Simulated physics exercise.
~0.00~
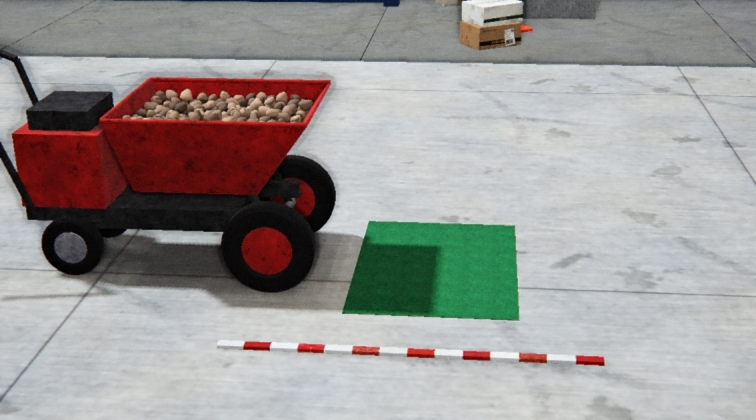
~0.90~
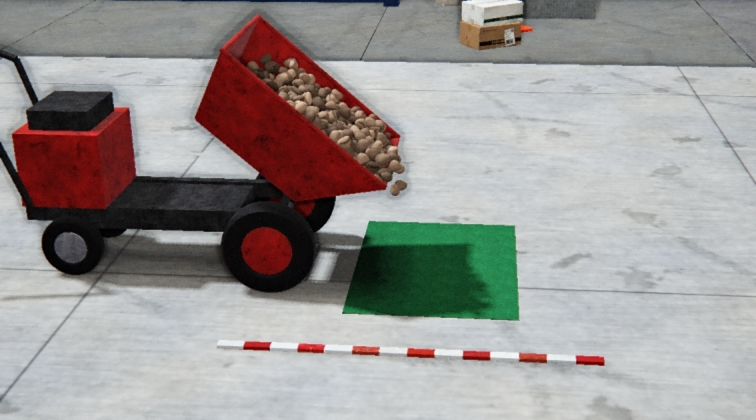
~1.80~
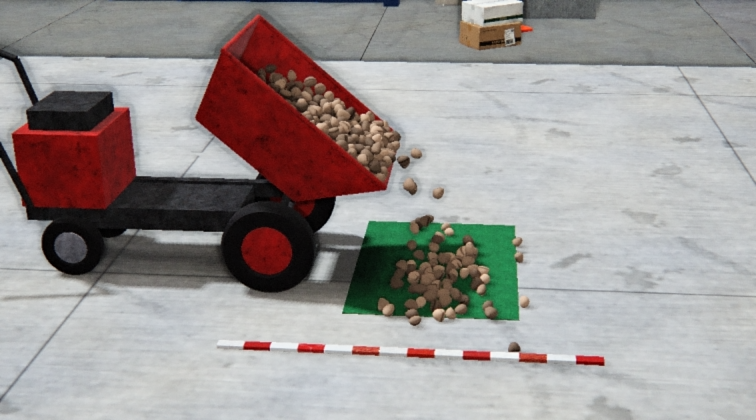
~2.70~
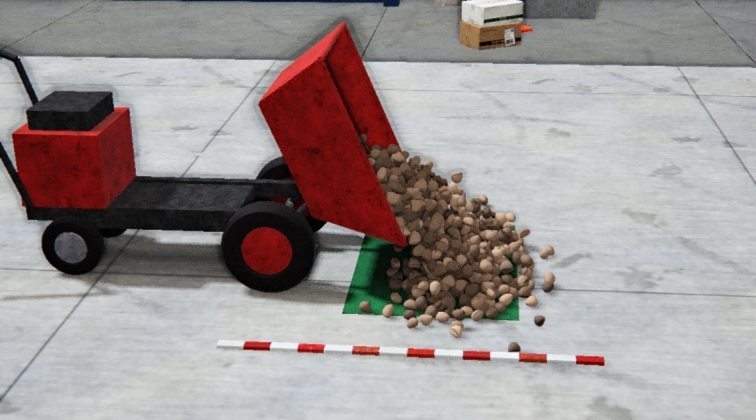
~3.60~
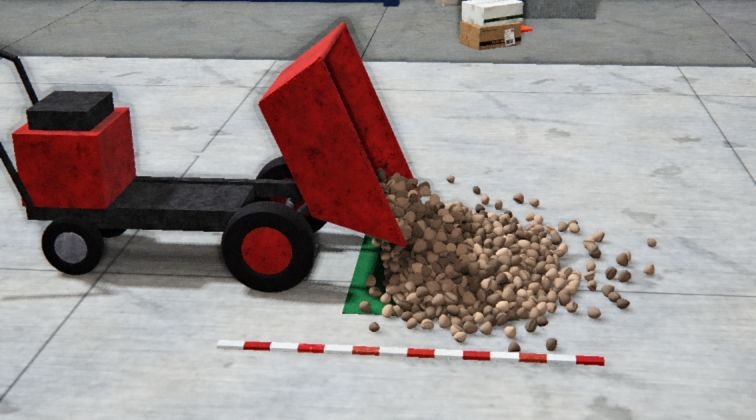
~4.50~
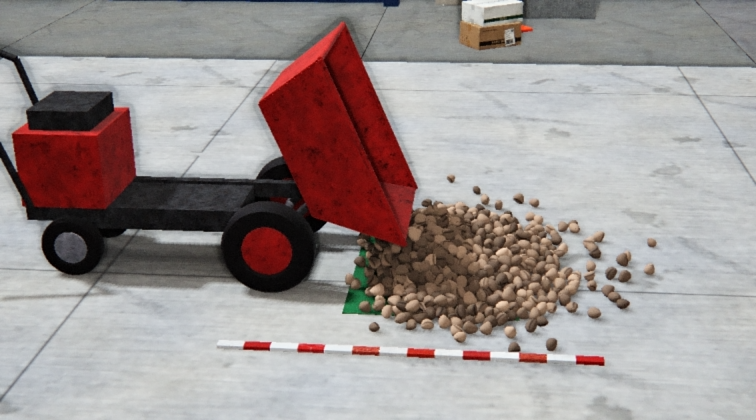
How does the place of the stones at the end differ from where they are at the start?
At the start the stones are heaped in the red tray of the barrow. At the end they lie lower and further right, in a spread heap over the green sheet and the concrete around it.
